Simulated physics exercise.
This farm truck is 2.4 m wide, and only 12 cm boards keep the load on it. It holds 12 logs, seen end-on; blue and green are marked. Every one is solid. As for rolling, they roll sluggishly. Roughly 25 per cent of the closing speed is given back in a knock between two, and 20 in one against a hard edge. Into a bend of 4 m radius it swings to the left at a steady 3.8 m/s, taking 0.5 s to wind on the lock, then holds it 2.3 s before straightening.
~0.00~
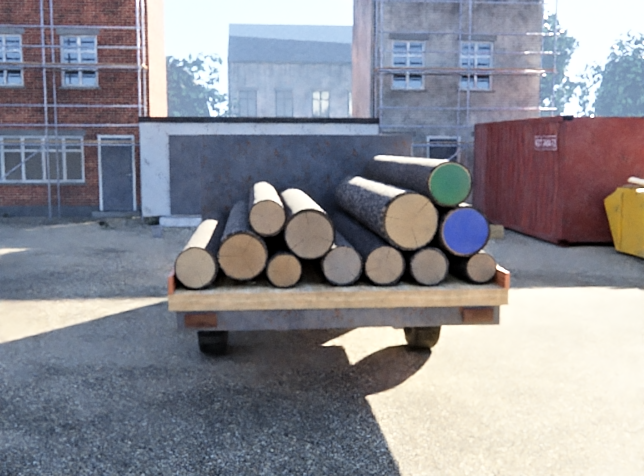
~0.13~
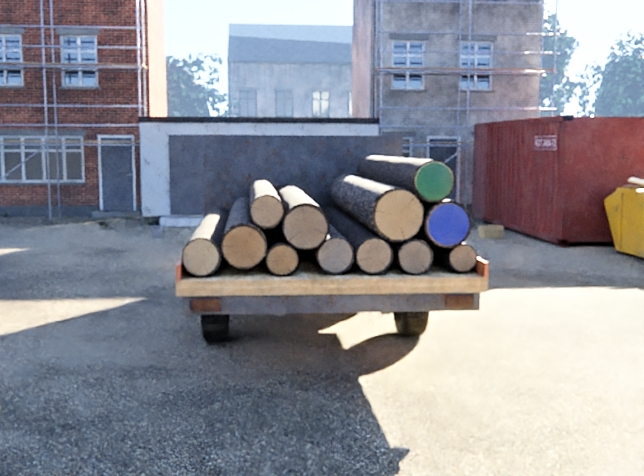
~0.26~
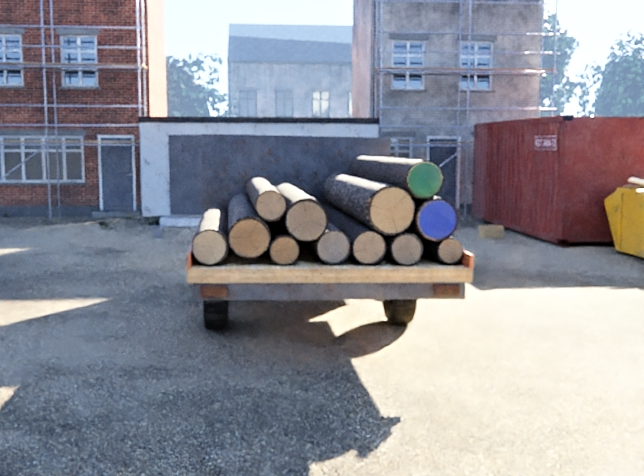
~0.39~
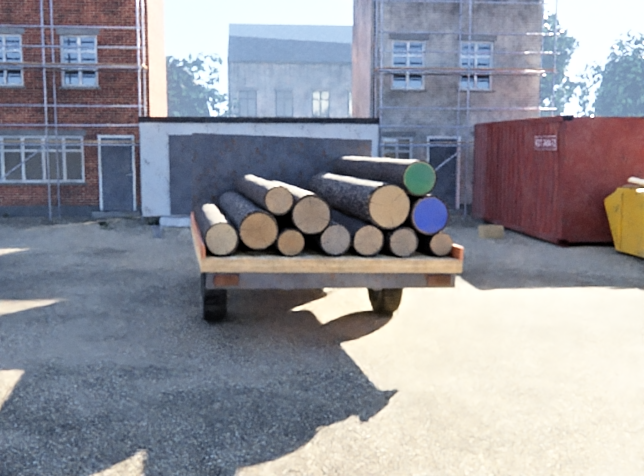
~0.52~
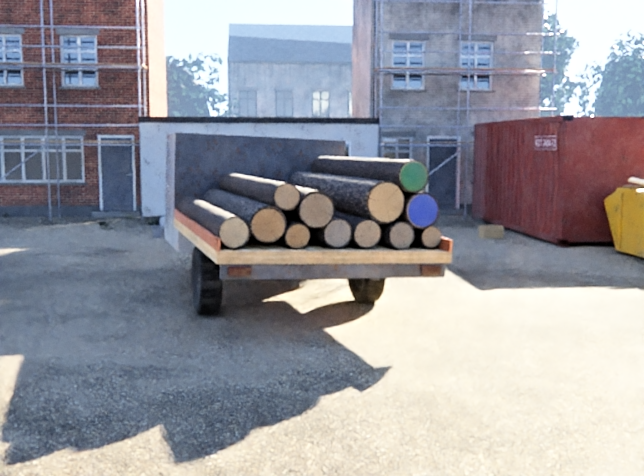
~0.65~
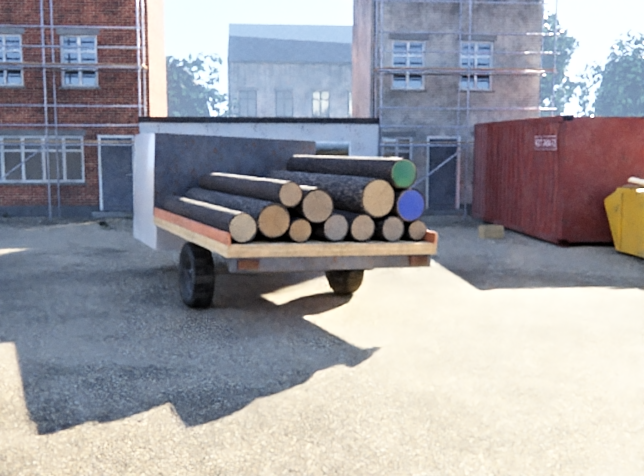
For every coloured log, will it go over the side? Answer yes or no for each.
Blue log - yes, green - yes.
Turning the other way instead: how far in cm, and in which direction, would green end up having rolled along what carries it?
Shift: Near 0 cm to the left.
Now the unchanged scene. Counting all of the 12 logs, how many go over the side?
Counted up, it is 5.
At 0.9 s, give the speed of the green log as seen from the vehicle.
Its speed is roughly 0.7 m/s.
Then, 0.9 s in, blue is up on others, 20 cm from the right edge, rolling right; green is up on others, 25 cm from the right edge, rolling right; 0 of 12 are off.
Then, 1.2 s in, blue is up on others, 5 cm from the right edge, rolling right; green is over the right board and falling; 1 of 12 is off.
Then, 1.4 s in, blue is over the right board and falling; green is over the right board and falling; 2 of 12 are off.
In the end (4.1 s), blue is over the right board and gone; green is over the right board and gone; 5 of 12 are off.
